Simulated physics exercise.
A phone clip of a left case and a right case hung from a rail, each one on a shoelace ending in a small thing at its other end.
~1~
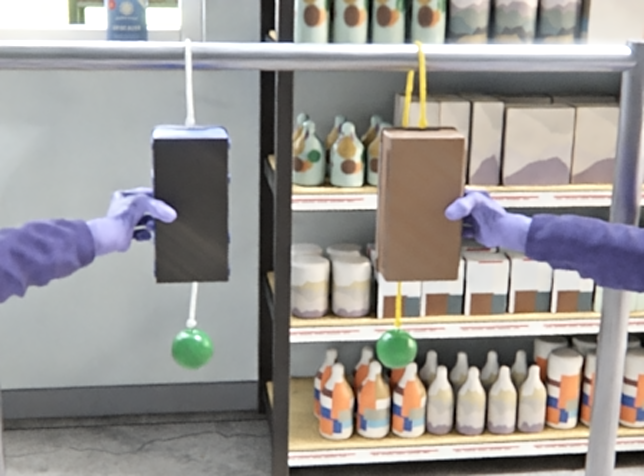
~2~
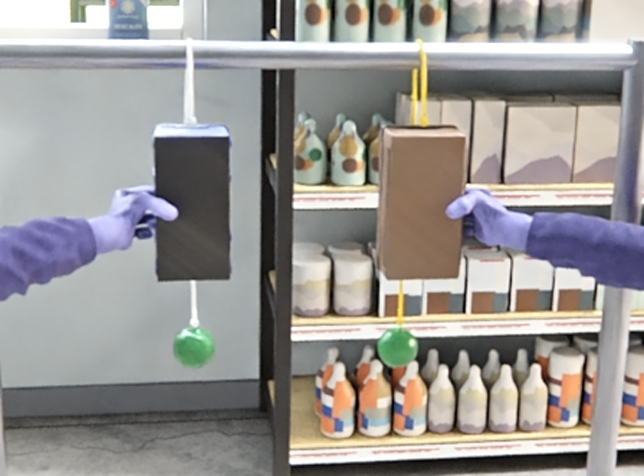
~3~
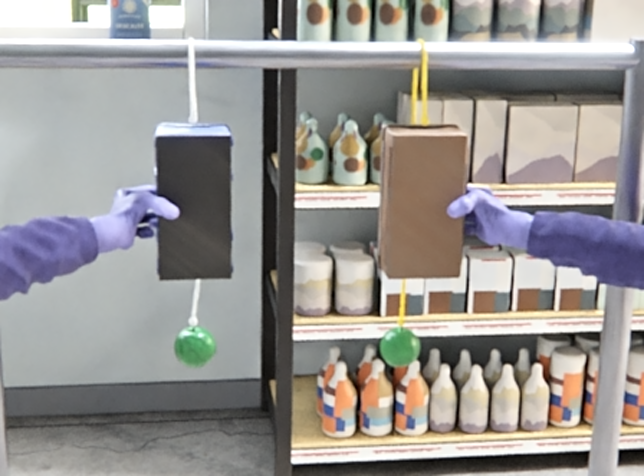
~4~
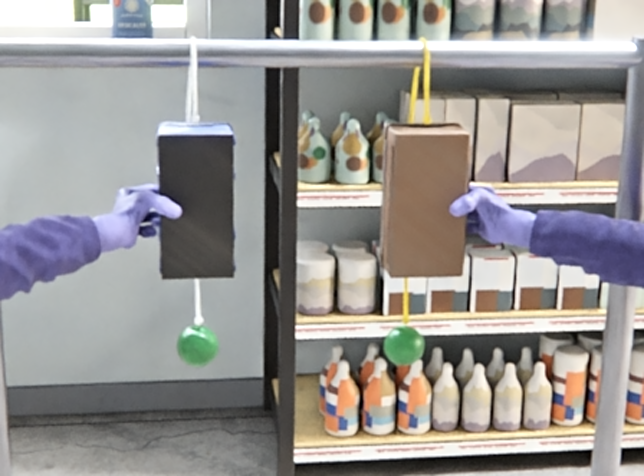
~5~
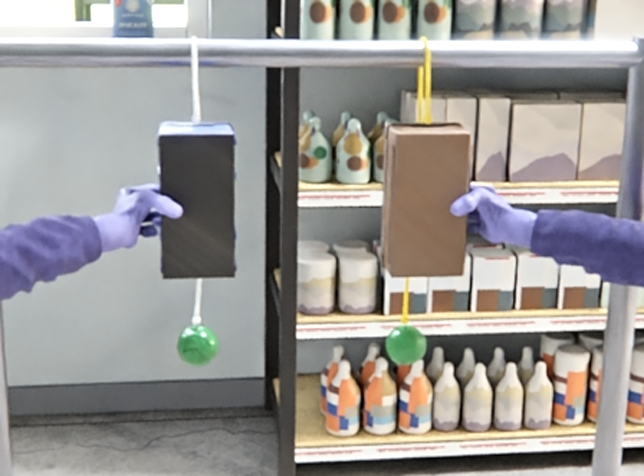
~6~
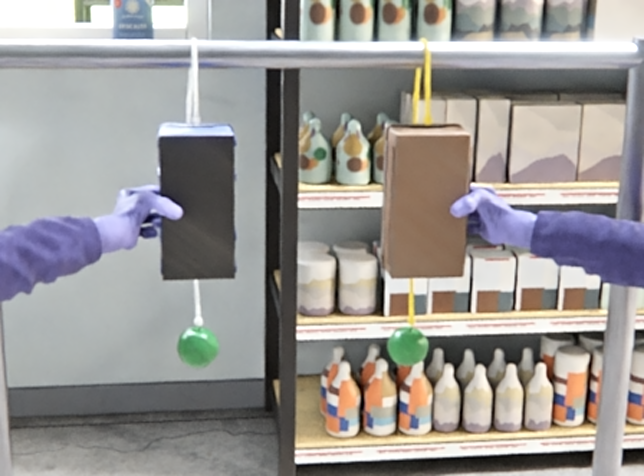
Two purple-gloved hands hold a black case and a brown case almost still above green balls.
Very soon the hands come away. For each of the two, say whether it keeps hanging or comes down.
Left case: Down, right case: Down.
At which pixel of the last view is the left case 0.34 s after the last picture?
By then it sits at (198, 307).
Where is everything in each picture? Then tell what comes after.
The first frame shows left case (191, 204); right case (419, 204); left apple (192, 349); right apple (396, 348).
The second frame shows left case (192, 203); right case (420, 202).
The third frame shows left case (194, 202); right case (421, 201).
The fourth frame shows left case (196, 201); right case (424, 200).
The fifth frame shows left case (197, 200); right case (424, 199).
The sixth frame shows left case (197, 202); right case (424, 201); left shoelace only laid over the rail; right shoelace only laid over the rail.
Then, 0.34 s on from there, left case dropping near (198, 307); right case dropping near (417, 336).
Then, 0.70 s on from there, left case on the floor; right case on the floor.
In the end, left case on the floor; right case on the floor. The left case runs down to the floor and the right case drops.
